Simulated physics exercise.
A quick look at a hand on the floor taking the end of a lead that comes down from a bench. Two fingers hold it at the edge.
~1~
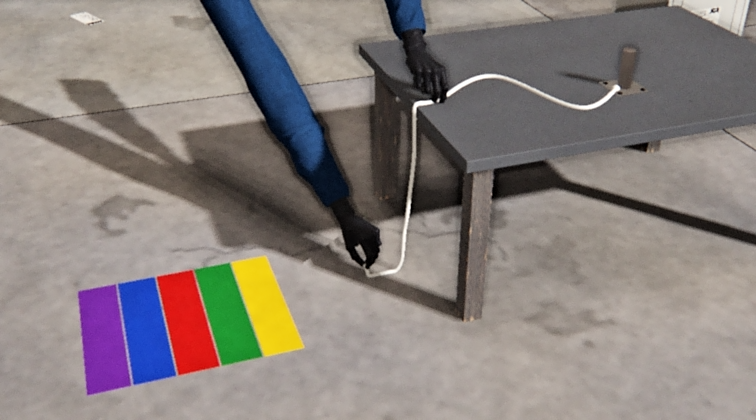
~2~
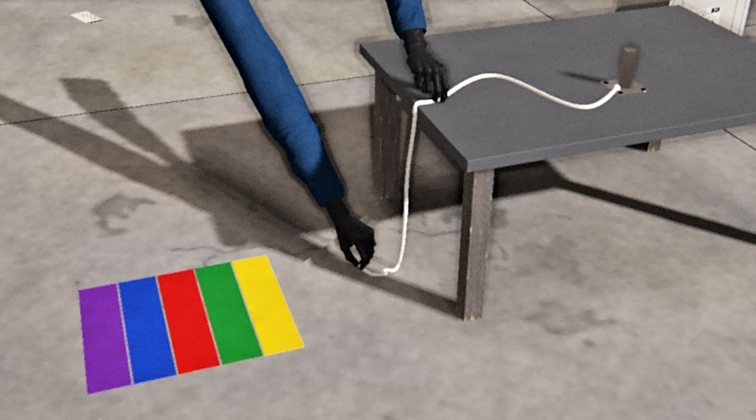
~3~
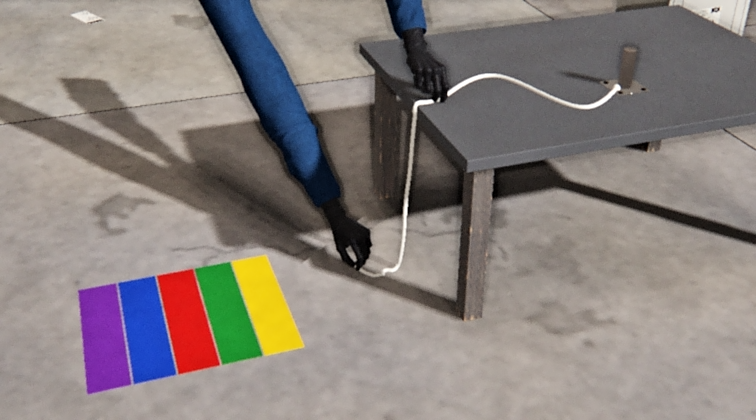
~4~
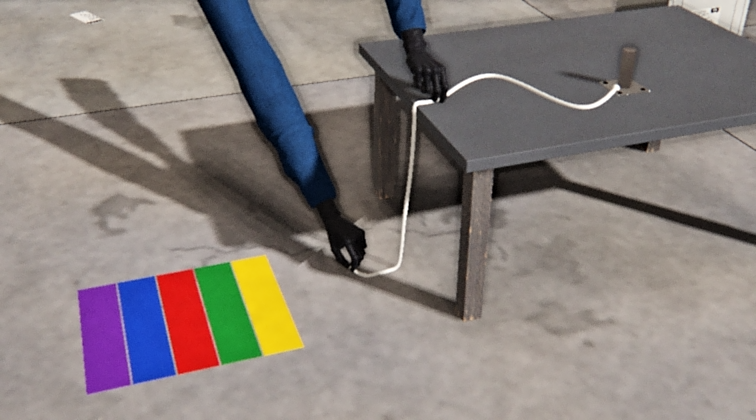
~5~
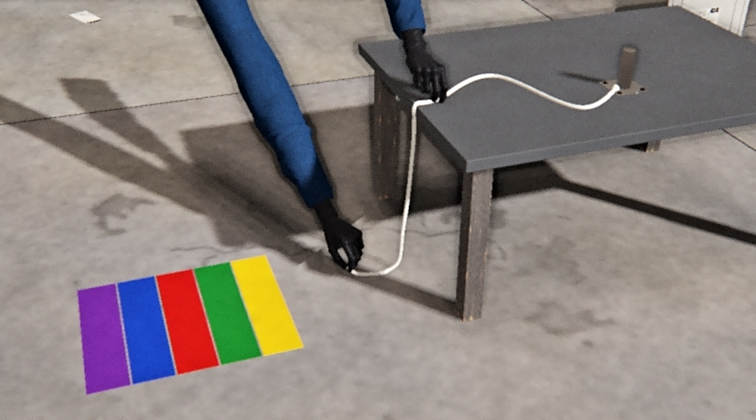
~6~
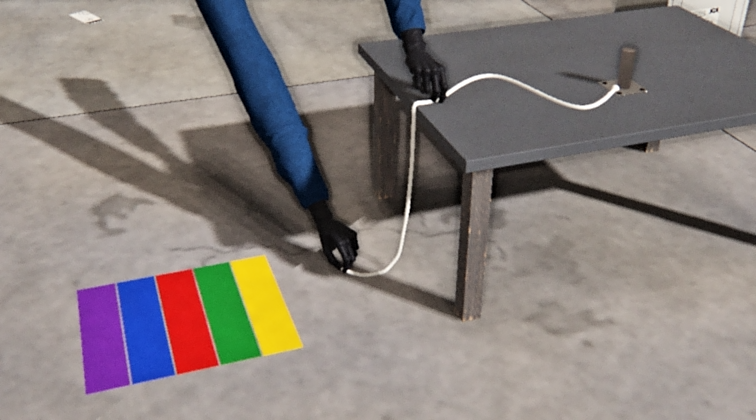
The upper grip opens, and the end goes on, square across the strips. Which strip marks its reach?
Over blue.
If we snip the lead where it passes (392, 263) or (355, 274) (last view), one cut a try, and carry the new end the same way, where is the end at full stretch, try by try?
In that order: (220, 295) and (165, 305).
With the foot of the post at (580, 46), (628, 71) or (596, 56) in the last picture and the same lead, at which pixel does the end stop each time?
In that order: (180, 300), (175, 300) and (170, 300).
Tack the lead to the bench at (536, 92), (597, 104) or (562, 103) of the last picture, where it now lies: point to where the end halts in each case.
Near (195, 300), (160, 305) and (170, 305).
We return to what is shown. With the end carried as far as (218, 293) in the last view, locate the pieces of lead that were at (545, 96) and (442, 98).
About (512, 97), and the other about (399, 157).
Soon after, end near (218, 293); over green.
Then, end near (169, 303); over red.
At full stretch, end near (141, 308); over blue. The end stops over the blue strip.
